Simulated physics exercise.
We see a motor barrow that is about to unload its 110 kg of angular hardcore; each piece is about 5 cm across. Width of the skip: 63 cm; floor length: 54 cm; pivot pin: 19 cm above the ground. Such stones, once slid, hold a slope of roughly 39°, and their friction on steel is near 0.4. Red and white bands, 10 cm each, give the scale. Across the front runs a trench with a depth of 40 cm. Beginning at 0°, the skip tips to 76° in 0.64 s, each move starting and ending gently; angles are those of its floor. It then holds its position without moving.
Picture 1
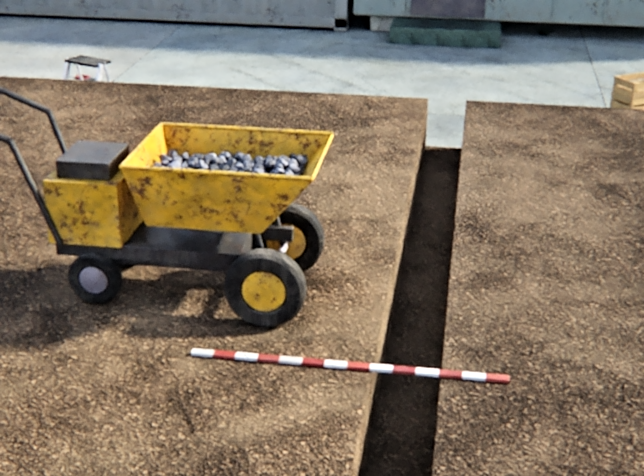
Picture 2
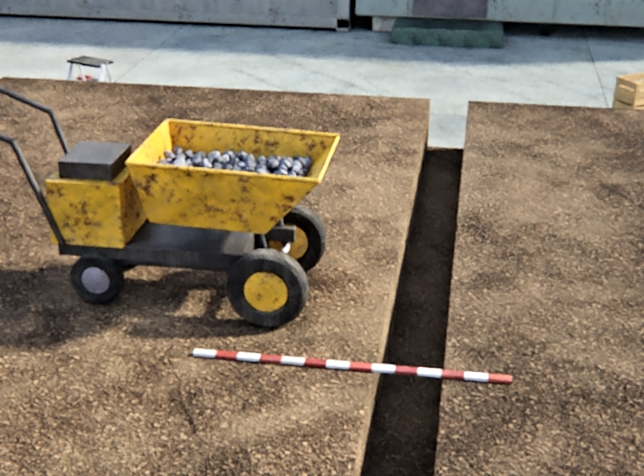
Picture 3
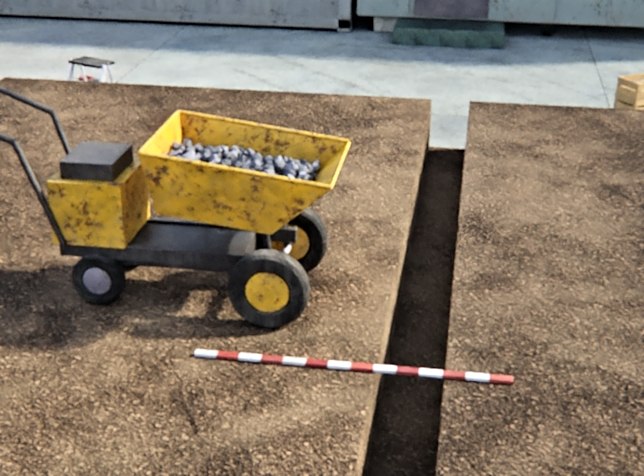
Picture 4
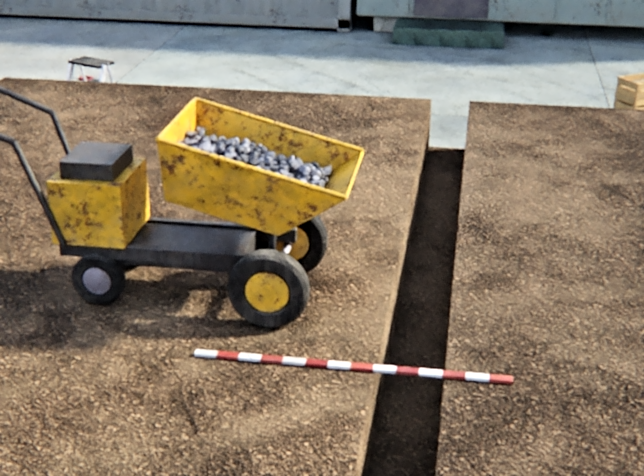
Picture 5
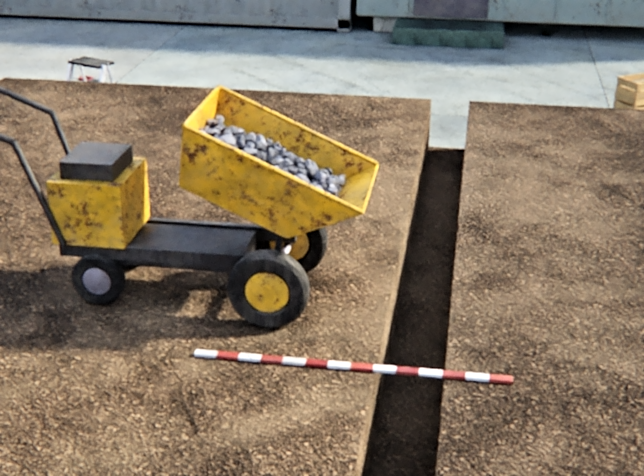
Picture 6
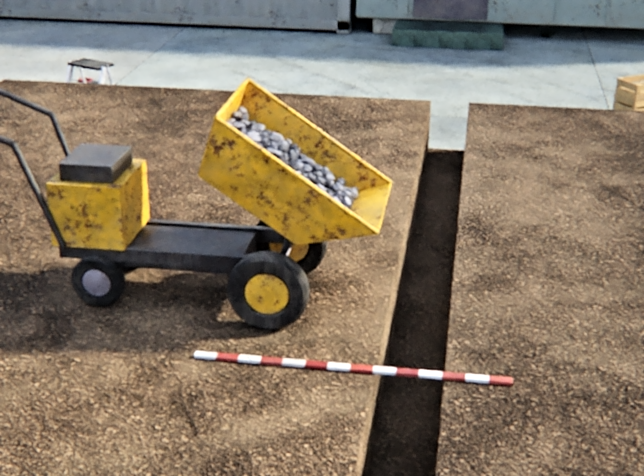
The video shows a yellow motor barrow loaded with grey stones standing on brown ground left of a narrow trench, behind a red and white banded pole, as its skip steadily tilts toward the right, its rear end rising.
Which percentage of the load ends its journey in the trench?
Roughly 66 per cent.
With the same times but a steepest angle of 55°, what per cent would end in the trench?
Then roughly 20 percent.
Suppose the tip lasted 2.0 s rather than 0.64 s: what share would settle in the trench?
Expected share: Around 95%.
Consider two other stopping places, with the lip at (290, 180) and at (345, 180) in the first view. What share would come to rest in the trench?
Roughly 90 in a hundred from the first, 25 in a hundred from the second.
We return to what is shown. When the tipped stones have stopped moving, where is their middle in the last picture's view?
Near (435, 360).
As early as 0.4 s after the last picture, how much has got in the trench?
Around 25 per cent of it, at that instant.
Then, 0.2 s after the last picture the floor is at 64°, 100 % in the skip; the foremost stones are at (389, 265).
Then, 0.4 s after the last picture the floor is at 76°, 70 % in the skip, 25 % in the trench, 6 % past the trench; the foremost stones are at (469, 309).
Then, 0.8 s after the last picture the floor is at 76°, 11 % in the skip, 53 % in the trench, 36 % past the trench; the foremost stones are at (631, 338).
Then, 2.7 s after the last picture the floor is at 76°, 0 % in the skip, 66 % in the trench, 34 % past the trench; the foremost stones are past the picture's edge.
